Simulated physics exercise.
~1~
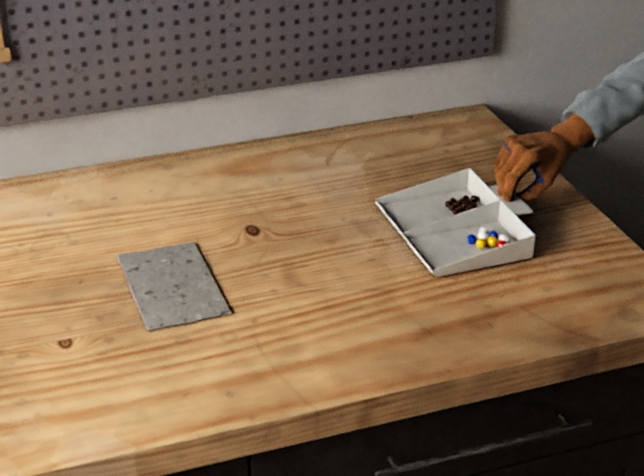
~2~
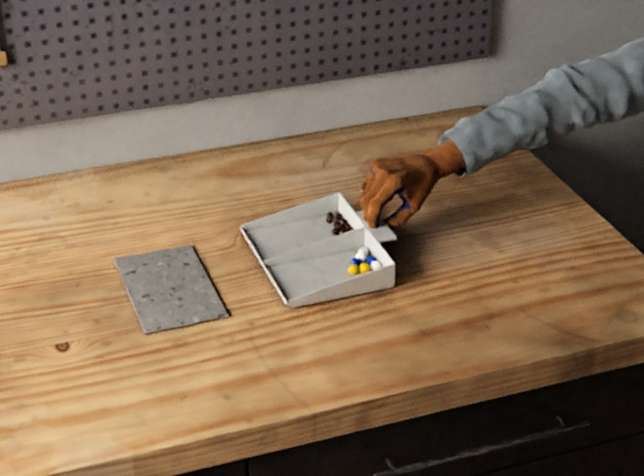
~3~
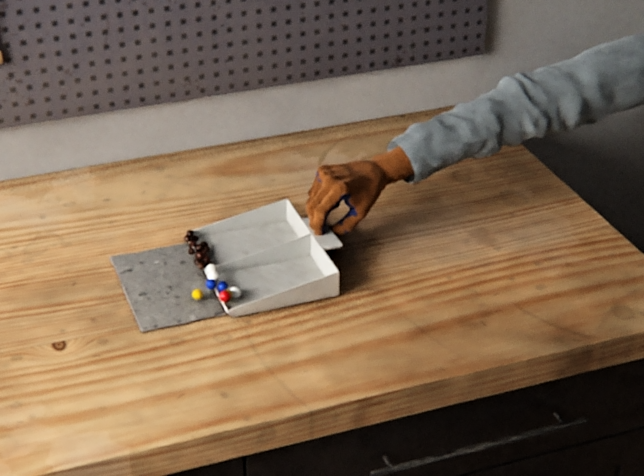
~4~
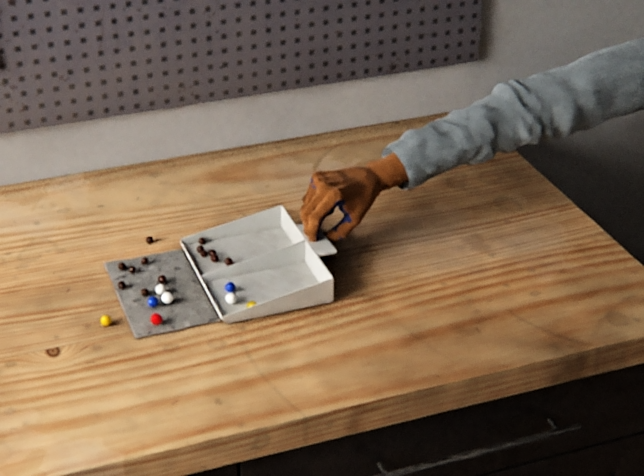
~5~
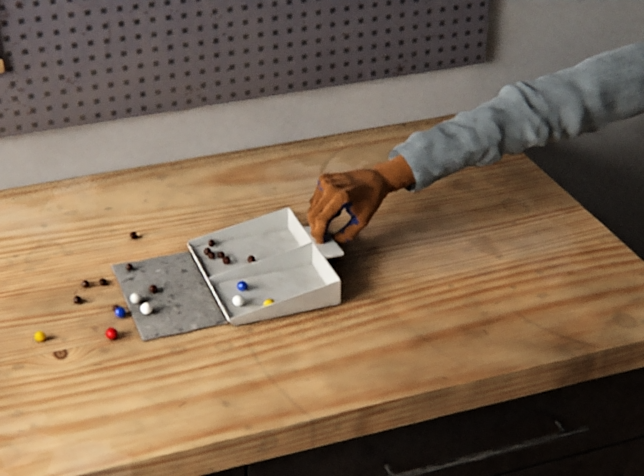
The footage shows a hand sliding a white two-part tray of dark beads and coloured balls left along a wooden counter until it stops at a grey slab, where many pieces spill over the front rim and scatter across the slab and counter, while some remain inside.
